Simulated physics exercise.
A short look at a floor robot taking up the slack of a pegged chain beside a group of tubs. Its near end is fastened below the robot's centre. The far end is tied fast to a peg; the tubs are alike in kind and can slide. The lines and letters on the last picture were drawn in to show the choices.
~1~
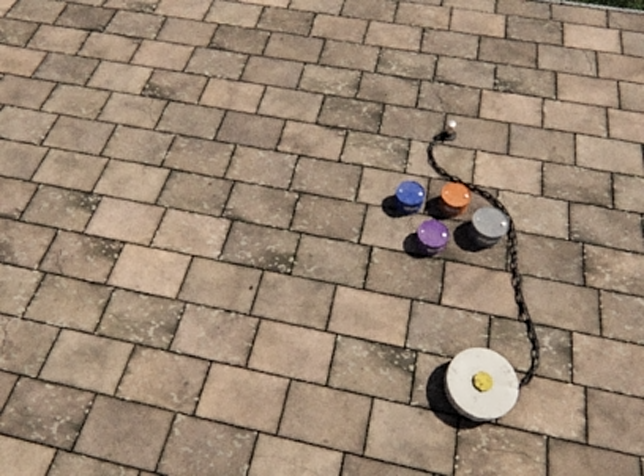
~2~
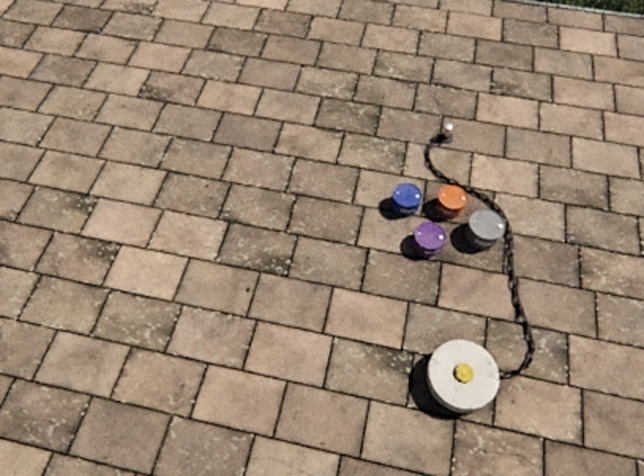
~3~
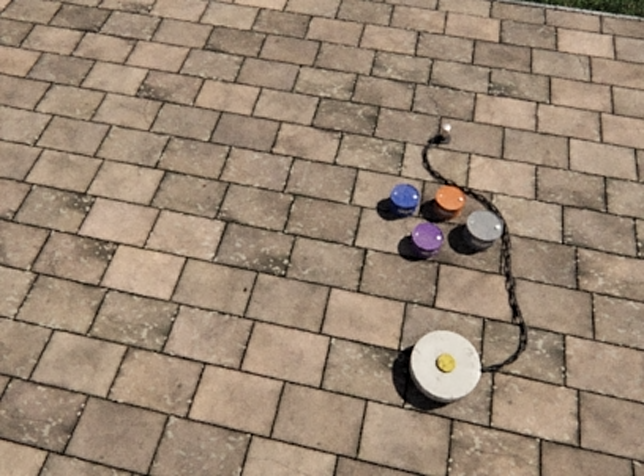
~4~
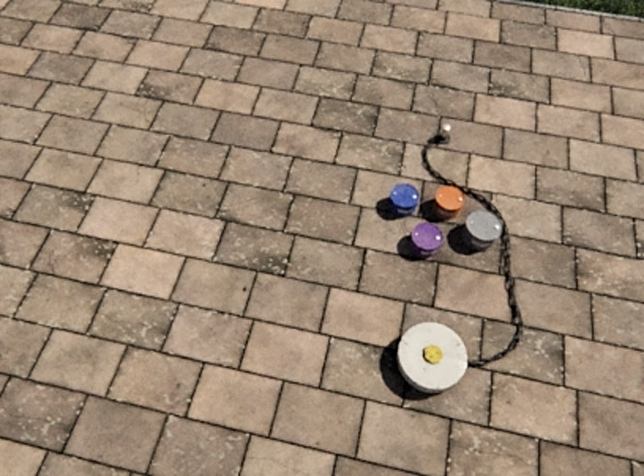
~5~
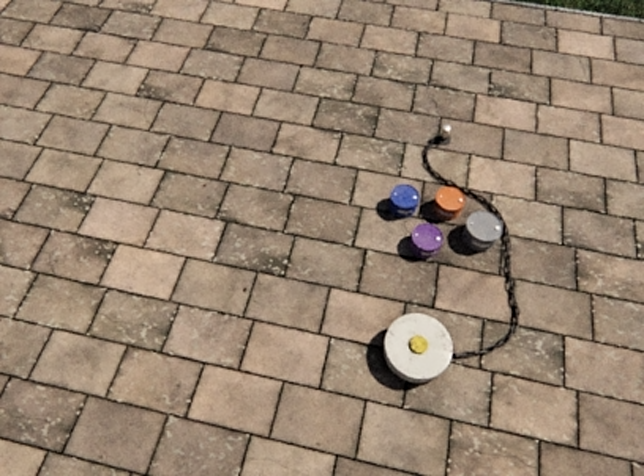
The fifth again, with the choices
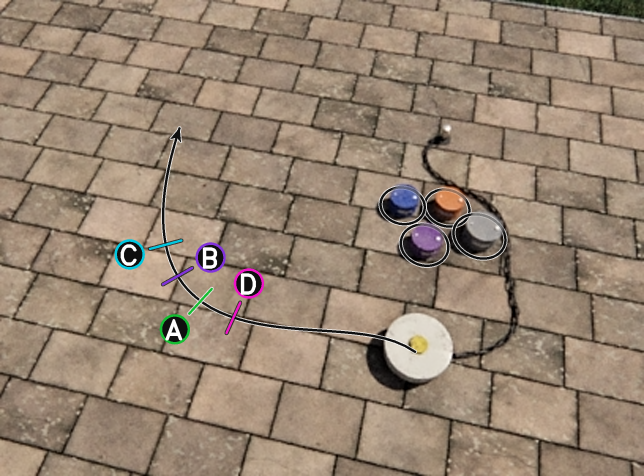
A round white disc with a yellow centre, joined to a dark chain, slides a short way left and slightly up across sunlit paving. The chain's lower end shifts left with it, still curving past the blue, orange, purple and grey tubs, which stay in place below the small peg.
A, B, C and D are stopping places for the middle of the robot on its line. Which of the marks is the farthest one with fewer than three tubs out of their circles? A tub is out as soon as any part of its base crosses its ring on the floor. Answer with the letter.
Up to mark D.
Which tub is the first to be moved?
The grey one.
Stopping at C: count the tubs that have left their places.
Four.
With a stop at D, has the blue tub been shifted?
No.
On the marked copy, A at (201, 301); B at (178, 276); C at (166, 245); D at (234, 318); the route from (415, 352) via (188, 290) to (180, 128).
With D. Early on, robot (354, 329).
Further on, robot (286, 324).
At the end, robot (232, 313); orange tub (446, 198); grey tub (444, 224); purple tub (420, 242); one over the rings.
As for the rest, A has three over the rings; B has four over the rings; C has four over the rings.
